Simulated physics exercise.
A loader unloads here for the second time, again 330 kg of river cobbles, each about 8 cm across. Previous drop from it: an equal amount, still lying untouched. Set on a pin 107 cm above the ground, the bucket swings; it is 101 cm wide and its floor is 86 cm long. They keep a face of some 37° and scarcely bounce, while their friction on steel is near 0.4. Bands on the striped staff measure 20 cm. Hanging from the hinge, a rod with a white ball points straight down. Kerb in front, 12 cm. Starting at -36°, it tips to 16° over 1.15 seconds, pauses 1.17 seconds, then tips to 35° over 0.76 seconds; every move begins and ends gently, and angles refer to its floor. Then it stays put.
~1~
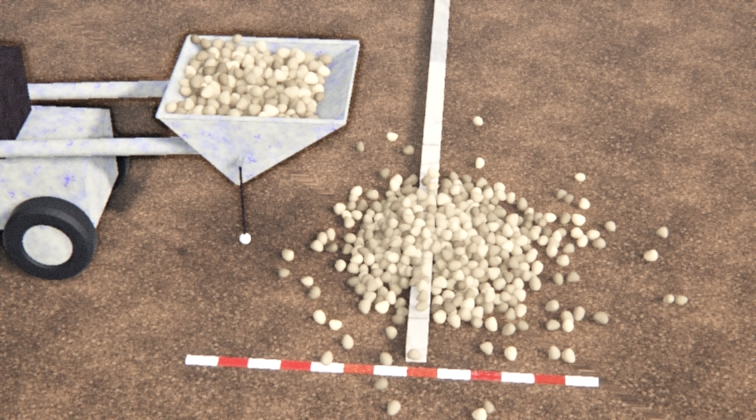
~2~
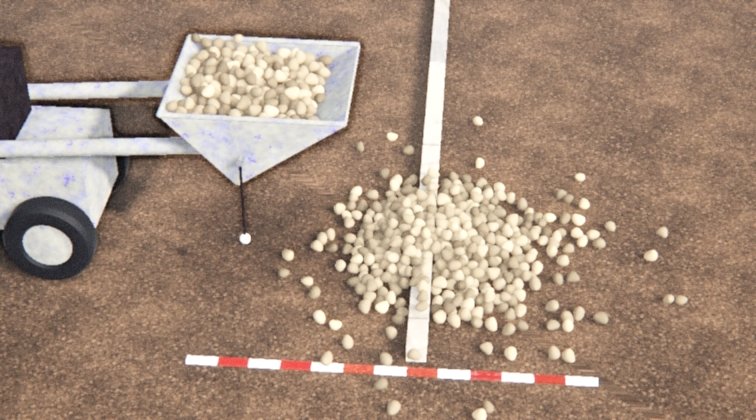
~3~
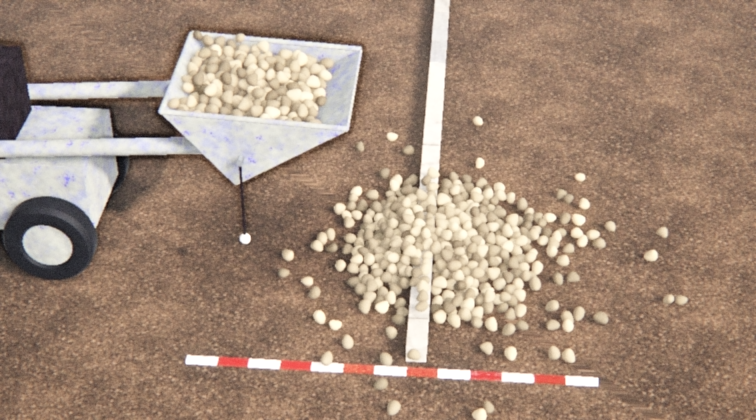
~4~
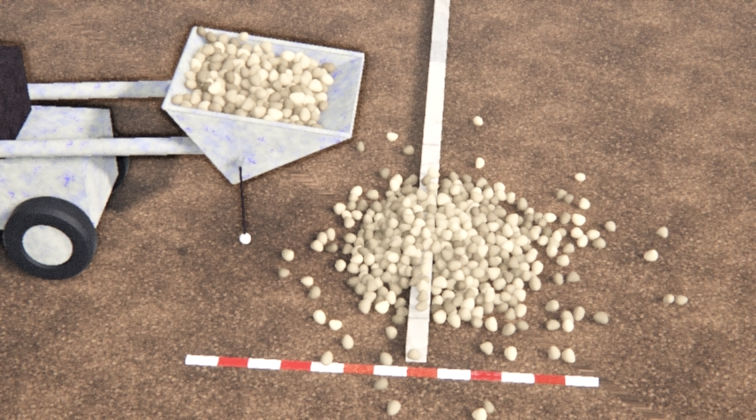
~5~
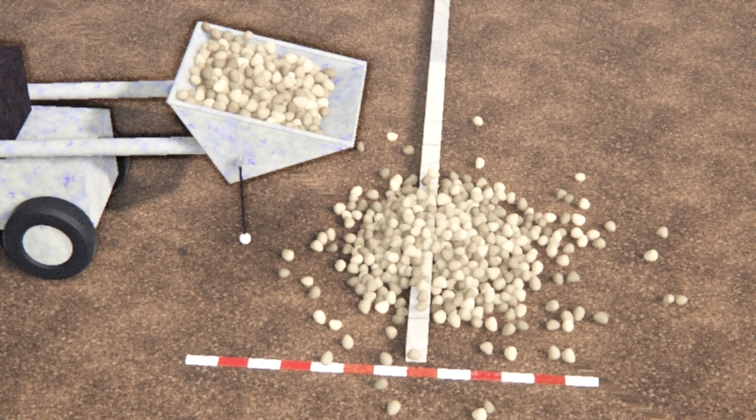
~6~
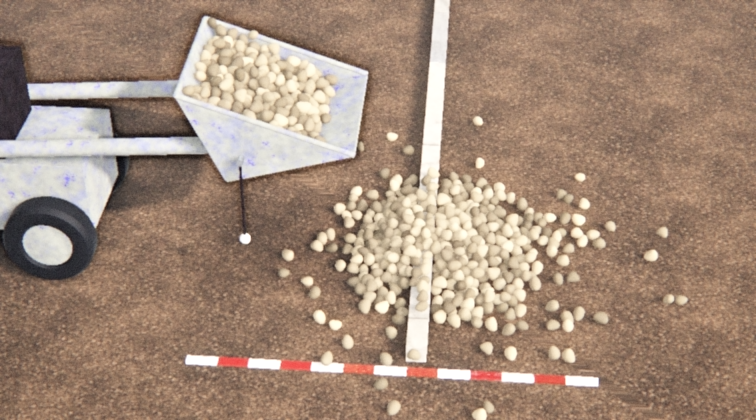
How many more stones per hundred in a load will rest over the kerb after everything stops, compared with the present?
I would say 8 per hundred.
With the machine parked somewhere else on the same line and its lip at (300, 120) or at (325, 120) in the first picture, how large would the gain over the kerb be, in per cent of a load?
About 0 per cent from the first spot and 0 per cent from the second.
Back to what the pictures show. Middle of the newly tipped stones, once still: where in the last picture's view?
I'd point to about (373, 228).
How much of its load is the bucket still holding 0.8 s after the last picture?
It holds some 95 per cent.
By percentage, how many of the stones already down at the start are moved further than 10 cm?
Estimate: 10 %, roughly.
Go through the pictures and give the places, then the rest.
In the first picture, the bucket is at -36°, its lip at (345, 123); the top of the load is at (227, 55). The earlier load is highest near (412, 237), 21 cm above ground level, 43 % on this side of the kerb, 57 % over the kerb.
In the second picture, the bucket is at -35°, its lip at (345, 124); the top of the load is at (222, 54).
In the third picture, the bucket is at -32°, its lip at (348, 129); the top of the load is at (216, 52).
In the fourth picture, the bucket is at -28°, its lip at (350, 136); the top of the load is at (212, 46).
In the fifth picture, the bucket is at -22°, its lip at (353, 145); the top of the load is at (215, 43).
In the sixth picture, lip at (354, 155), floor tilted -16°, highest stones at (215, 43).
Then, 0.4 s after the last picture the floor is at 8°; in per cent of one load, 100 in the bucket, 43 on this side of the kerb, 57 over the kerb; the foremost stones are at (633, 262).
Then, 0.8 s after the last picture the floor is at 16°; in per cent of one load, 97 in the bucket, 46 on this side of the kerb, 57 over the kerb; the foremost stones are at (633, 262).
Then, 3.0 s after the last picture the floor is at 35°; in per cent of one load, 0 in the bucket, 136 on this side of the kerb, 64 over the kerb; the foremost stones are at (633, 262).
Then, 5.6 s after the last picture the floor is at 35°; in per cent of one load, 0 in the bucket, 136 on this side of the kerb, 64 over the kerb; the foremost stones are at (633, 262). Net gain over the kerb, 8.
